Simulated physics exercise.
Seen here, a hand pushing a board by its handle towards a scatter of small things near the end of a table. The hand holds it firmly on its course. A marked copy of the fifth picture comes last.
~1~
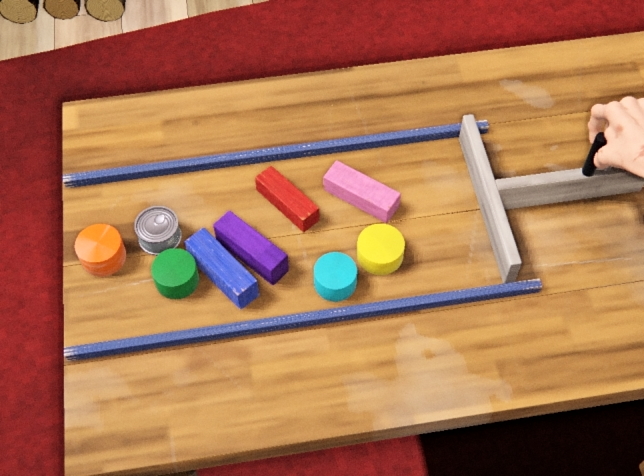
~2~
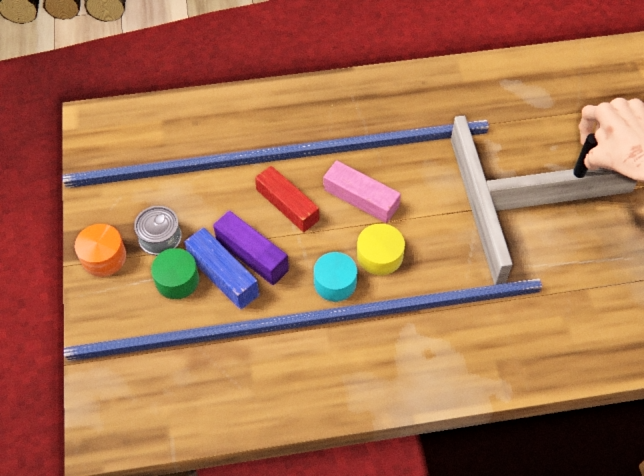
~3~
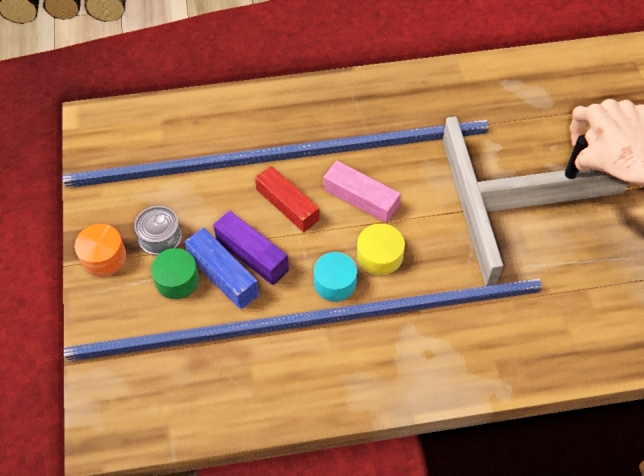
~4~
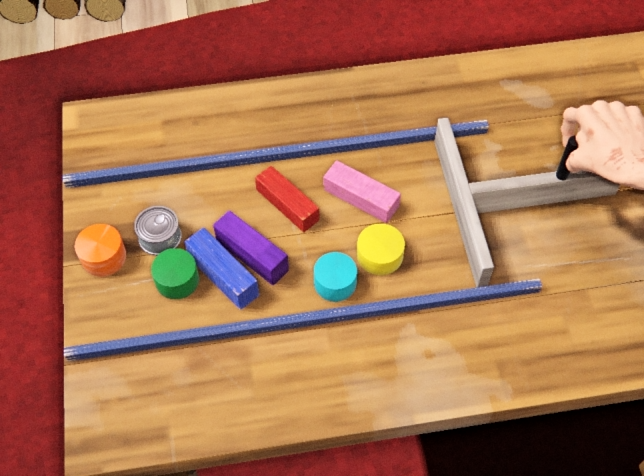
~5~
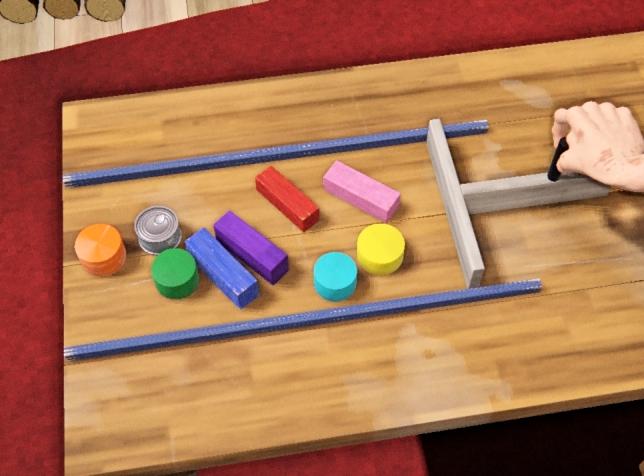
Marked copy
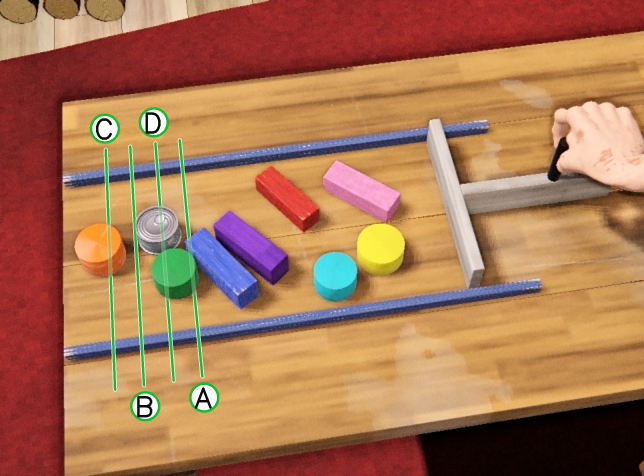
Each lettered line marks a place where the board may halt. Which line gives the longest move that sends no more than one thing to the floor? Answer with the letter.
The farthest such stop is A.
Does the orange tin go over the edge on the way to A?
No.
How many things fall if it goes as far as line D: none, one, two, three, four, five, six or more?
In all, two.
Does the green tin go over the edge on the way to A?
No.
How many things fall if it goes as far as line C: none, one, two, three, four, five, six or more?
In all, five.
On the marked copy, A at (190, 249); B at (137, 256); C at (110, 260); D at (164, 252).
Following A. Soon after the start, board (361, 203); turquoise tin (320, 286); pink bar (331, 192).
Later, board (265, 216); green tin (147, 281); blue bar (183, 278).
In the end, board (190, 226); green tin (71, 300); orange tin (78, 251); none fallen.
As for the rest, B drops four; C drops five; D drops two.
